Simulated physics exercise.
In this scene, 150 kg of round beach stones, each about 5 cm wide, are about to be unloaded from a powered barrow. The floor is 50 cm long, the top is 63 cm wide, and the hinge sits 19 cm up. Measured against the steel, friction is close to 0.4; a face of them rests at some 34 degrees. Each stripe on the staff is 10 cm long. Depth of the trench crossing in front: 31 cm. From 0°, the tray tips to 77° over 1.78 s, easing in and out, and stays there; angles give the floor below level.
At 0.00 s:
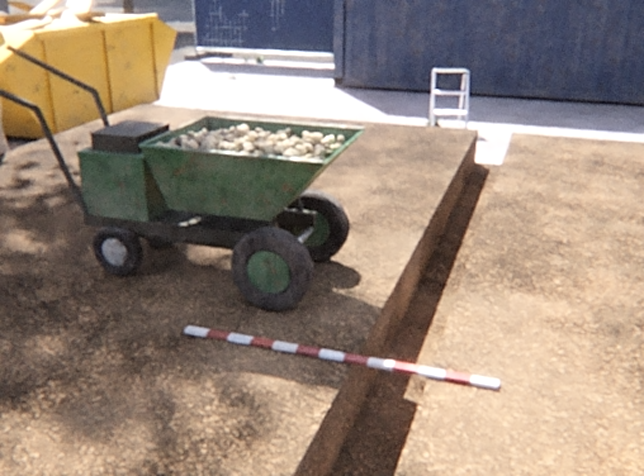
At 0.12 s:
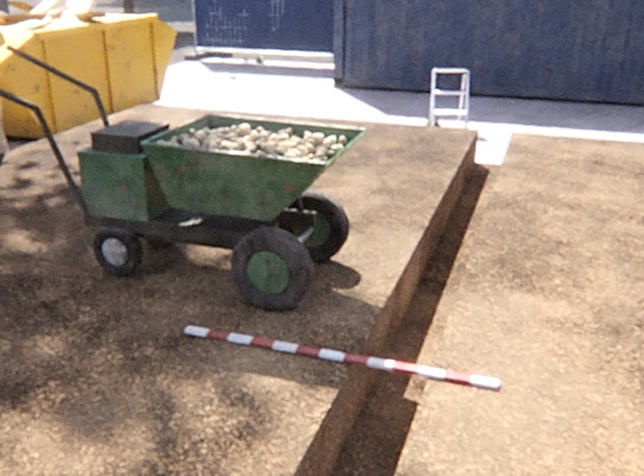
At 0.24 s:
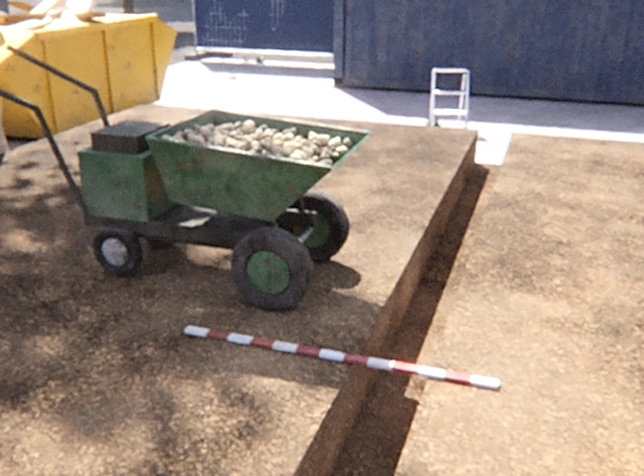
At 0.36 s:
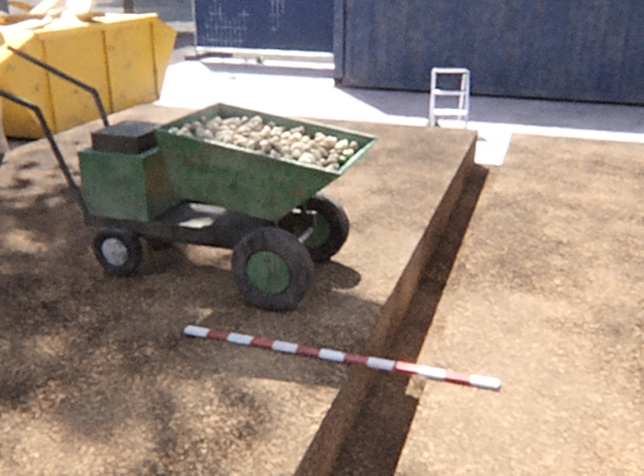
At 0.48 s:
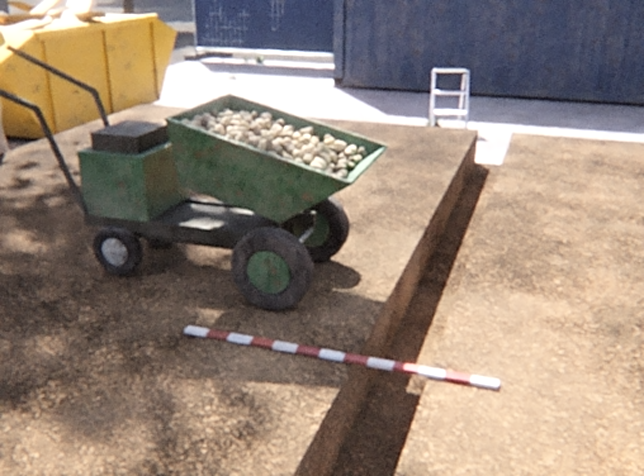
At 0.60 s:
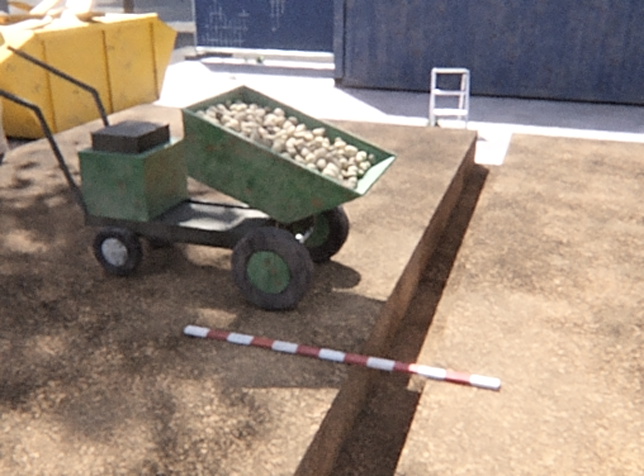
The green tray of a powered barrow tilts down toward the right, carrying pale rounded stones.
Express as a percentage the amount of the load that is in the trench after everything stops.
The amount is close to 71 per cent of the load.
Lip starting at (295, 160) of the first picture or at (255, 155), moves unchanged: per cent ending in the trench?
About 100 per cent first, then about 60 per cent.
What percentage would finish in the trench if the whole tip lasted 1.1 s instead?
Then roughly 65 percent.
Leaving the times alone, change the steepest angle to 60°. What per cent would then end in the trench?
With that change, near 70 per cent.
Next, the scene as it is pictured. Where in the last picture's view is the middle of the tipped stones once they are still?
In the last view, about (434, 335).
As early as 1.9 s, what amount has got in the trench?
Around 55 per cent of it.
After 1.3 s the floor is at 65°; 91 % in the tray, 9 % in the trench, 1 % past the trench; the foremost stones are at (456, 277).
After 1.9 s the floor is at 77°; 16 % in the tray, 55 % in the trench, 28 % past the trench; the foremost stones are at (622, 338).
After 2.2 s the floor is at 77°; 1 % in the tray, 70 % in the trench, 29 % past the trench; the foremost stones are past the picture's edge.
After 4.2 s the floor is at 77°; 0 % in the tray, 71 % in the trench, 29 % past the trench; the foremost stones are past the picture's edge.
